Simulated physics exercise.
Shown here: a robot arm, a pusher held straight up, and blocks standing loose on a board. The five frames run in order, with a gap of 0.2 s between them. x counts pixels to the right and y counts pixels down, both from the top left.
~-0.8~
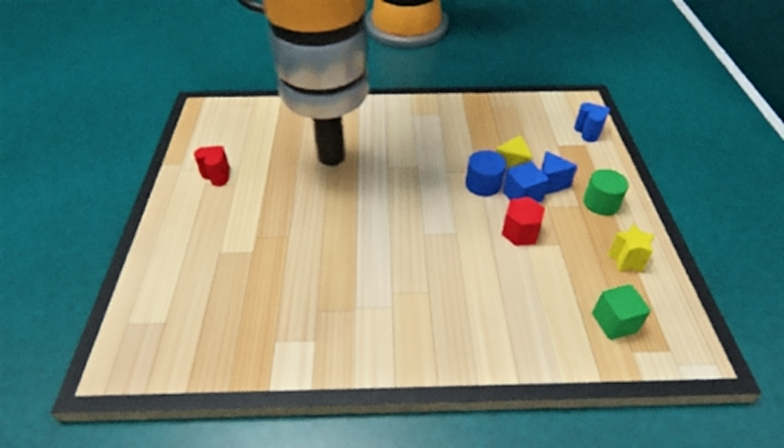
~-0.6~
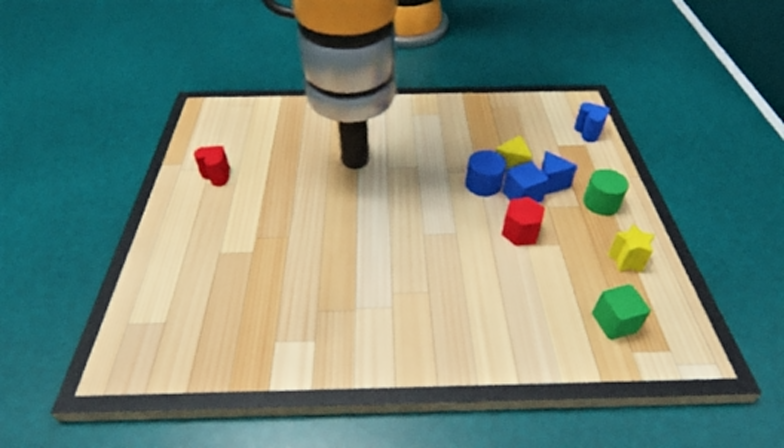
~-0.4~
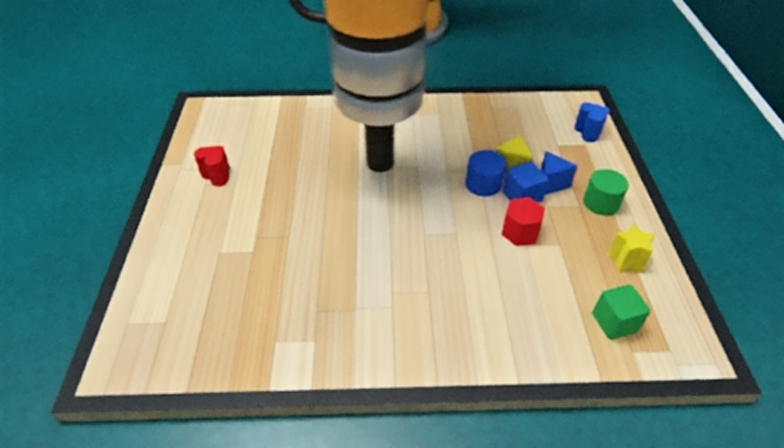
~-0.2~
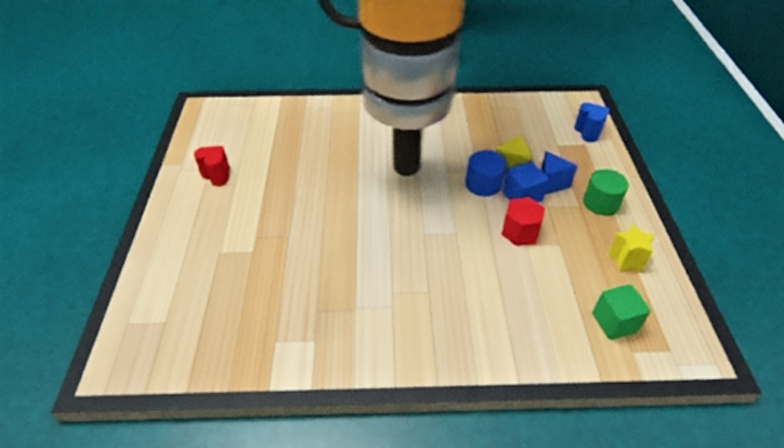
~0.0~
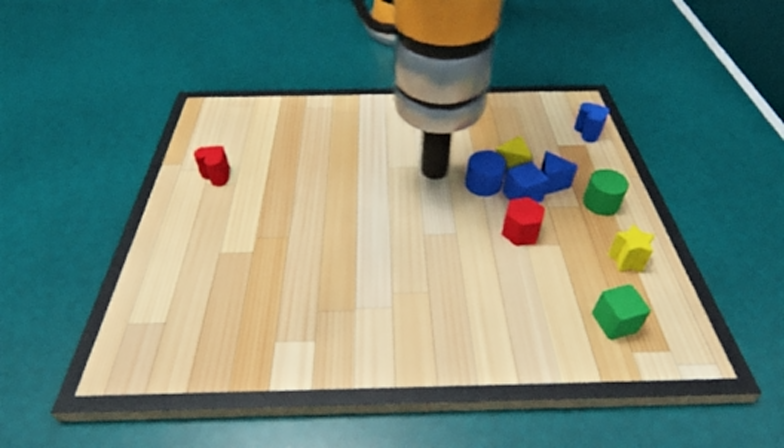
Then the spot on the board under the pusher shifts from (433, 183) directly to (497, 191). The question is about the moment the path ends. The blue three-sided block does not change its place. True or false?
The statement is incorrect.
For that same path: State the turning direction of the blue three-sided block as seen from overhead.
Twists anticlockwise.
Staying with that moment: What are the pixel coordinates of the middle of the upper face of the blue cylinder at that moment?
By then it is at (528, 158).
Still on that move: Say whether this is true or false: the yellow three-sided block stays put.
That claim is false.
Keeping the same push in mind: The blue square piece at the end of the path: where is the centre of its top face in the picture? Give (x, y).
The middle of its top is at (556, 175).
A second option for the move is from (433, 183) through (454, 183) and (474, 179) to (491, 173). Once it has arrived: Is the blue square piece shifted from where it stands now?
Yes, that is how it ends up.
What follows on the original path. Halfway along, pusher (467, 176); blue cylinder (501, 161); blue square piece (539, 175), turned 15° clockwise; blue three-sided block (560, 164), turned 20° anticlockwise.
At the end, pusher (499, 179); blue cylinder (528, 158); yellow three-sided block (527, 139), turned 15° anticlockwise; blue square piece (556, 175), turned 80° clockwise; blue three-sided block (575, 165), turned 45° anticlockwise.
